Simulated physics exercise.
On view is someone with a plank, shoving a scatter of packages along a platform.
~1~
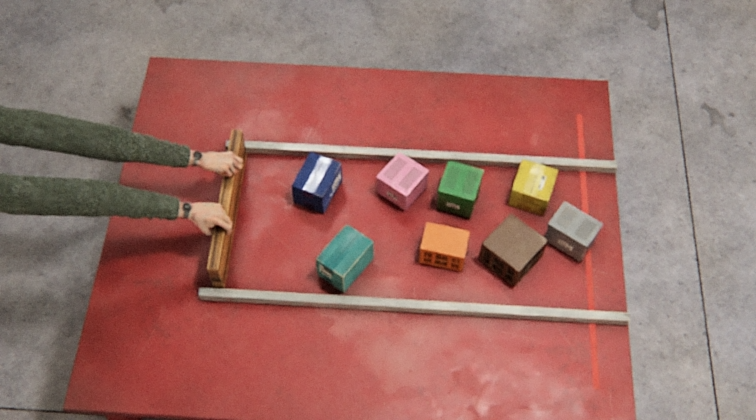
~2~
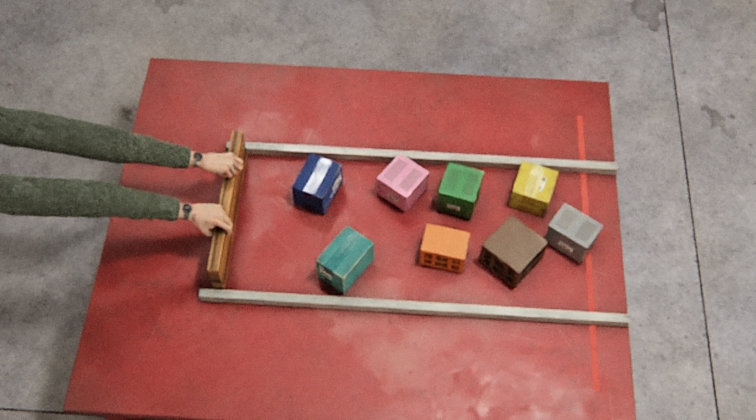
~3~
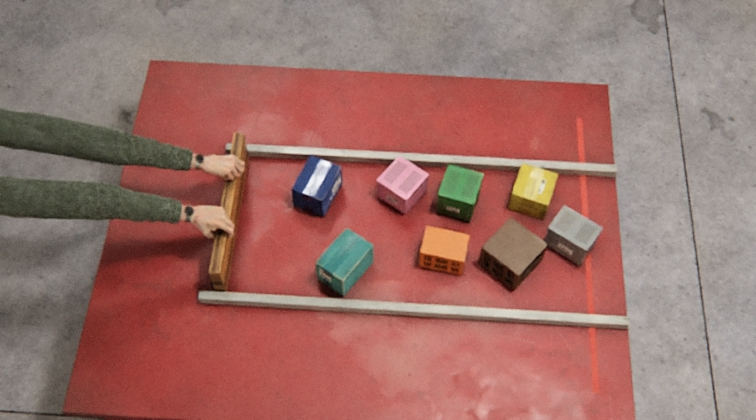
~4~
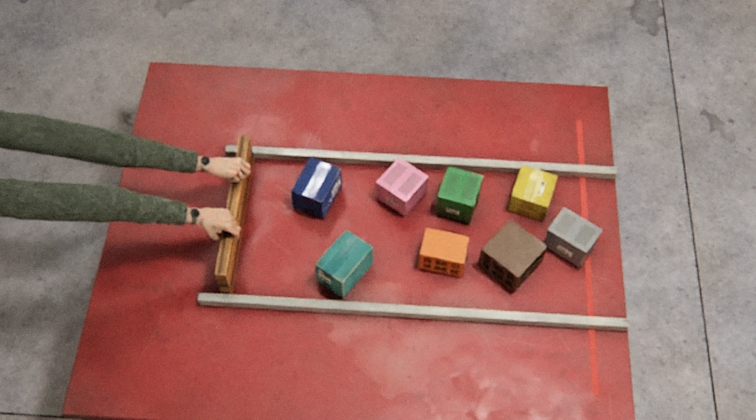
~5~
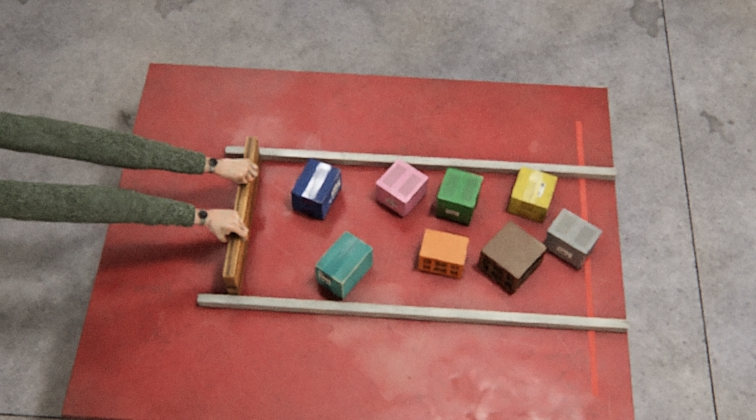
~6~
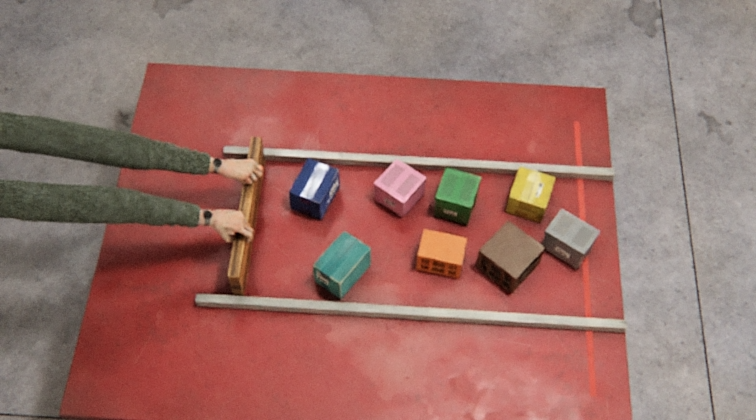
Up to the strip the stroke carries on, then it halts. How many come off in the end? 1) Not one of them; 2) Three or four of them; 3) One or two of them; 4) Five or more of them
Five or more of them (4).
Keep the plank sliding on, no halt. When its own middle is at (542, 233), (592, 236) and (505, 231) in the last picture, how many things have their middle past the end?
Going through the three positions, you'd get 4, 6 and 2.
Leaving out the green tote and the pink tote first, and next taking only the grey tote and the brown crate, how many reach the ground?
Falls come to 4 the first time and 4 the other time.
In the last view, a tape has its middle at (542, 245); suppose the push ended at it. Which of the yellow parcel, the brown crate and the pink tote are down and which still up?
The yellow parcel leaves the top, the brown crate leaves the top and the pink tote keeps its place.
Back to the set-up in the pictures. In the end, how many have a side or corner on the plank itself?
Well, it touches 2.
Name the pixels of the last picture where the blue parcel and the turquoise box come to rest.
About (602, 205), and about (607, 275).
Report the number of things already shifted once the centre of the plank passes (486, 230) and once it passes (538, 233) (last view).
Moved so far: 8, later 8.
Early on, none off yet; grey tote at rest near (570, 240); yellow parcel at rest near (530, 195); brown crate at rest near (510, 257).
A while later, none off yet; grey tote travelled about its own width near (602, 226); yellow parcel travelled well along near (601, 190); brown crate travelled about its own width near (584, 256).
Finally, the number that fall off is five or more; lost, pink tote, orange crate, green tote, brown crate, yellow parcel and grey tote.
